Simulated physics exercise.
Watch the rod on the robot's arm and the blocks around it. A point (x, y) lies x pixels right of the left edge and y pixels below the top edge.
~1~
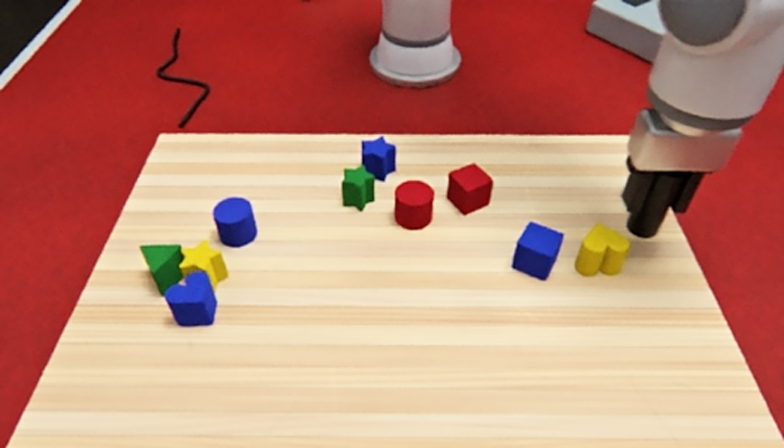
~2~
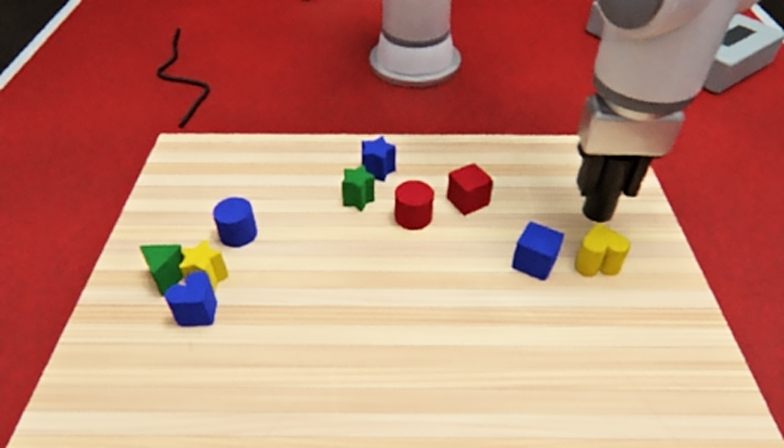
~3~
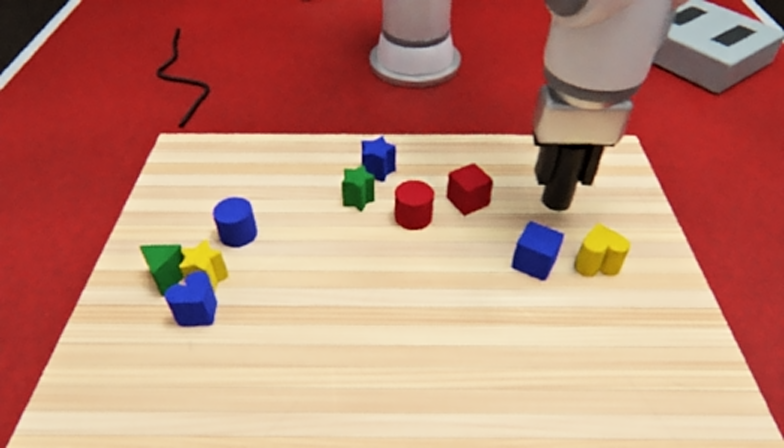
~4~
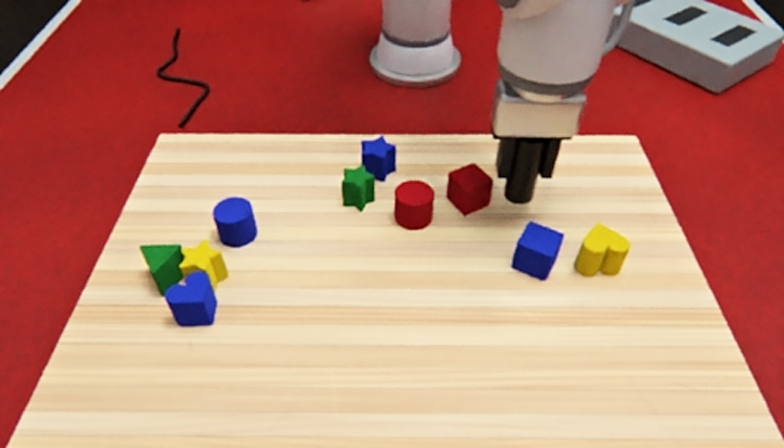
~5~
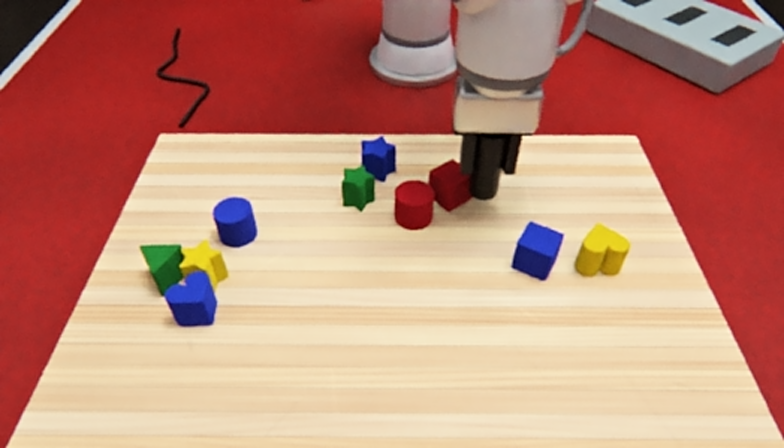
A pale wooden board on a red surface is seen from above at an angle, the camera still. Blue, green and yellow blocks cluster at left, blue and green stars sit beside a red cylinder and red cube near the top centre, and a blue cube and yellow heart lie at right. A robot arm's dark rod sweeps left from the right edge, then nudges the red cube slightly left.
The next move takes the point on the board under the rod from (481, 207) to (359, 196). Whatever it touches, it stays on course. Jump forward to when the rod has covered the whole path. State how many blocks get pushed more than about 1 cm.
I think three or more will be displaced.
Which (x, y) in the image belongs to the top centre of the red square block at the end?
The top centre is at (410, 156).
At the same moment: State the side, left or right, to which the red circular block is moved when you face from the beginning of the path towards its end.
My prediction: Leftwards.
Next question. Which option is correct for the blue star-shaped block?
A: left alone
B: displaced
A.
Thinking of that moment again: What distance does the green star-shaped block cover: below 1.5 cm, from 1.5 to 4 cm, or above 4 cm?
Between 1.5 and 4 cm.
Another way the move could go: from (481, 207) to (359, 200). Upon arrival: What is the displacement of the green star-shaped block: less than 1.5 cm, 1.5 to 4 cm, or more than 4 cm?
Between 1.5 and 4 cm.
What follows on the original path. One third of the way, rod at (441, 188); red square block at (422, 162), turned 15° clockwise.
Two thirds of the way, rod at (399, 184); red circular block at (387, 197); red square block at (410, 156), turned 45° clockwise.
At the end, rod at (358, 180); green star-shaped block at (326, 175), turned 10° anticlockwise; blue star-shaped block unmoved; red circular block at (385, 197); red square block at (410, 156), turned 45° clockwise.
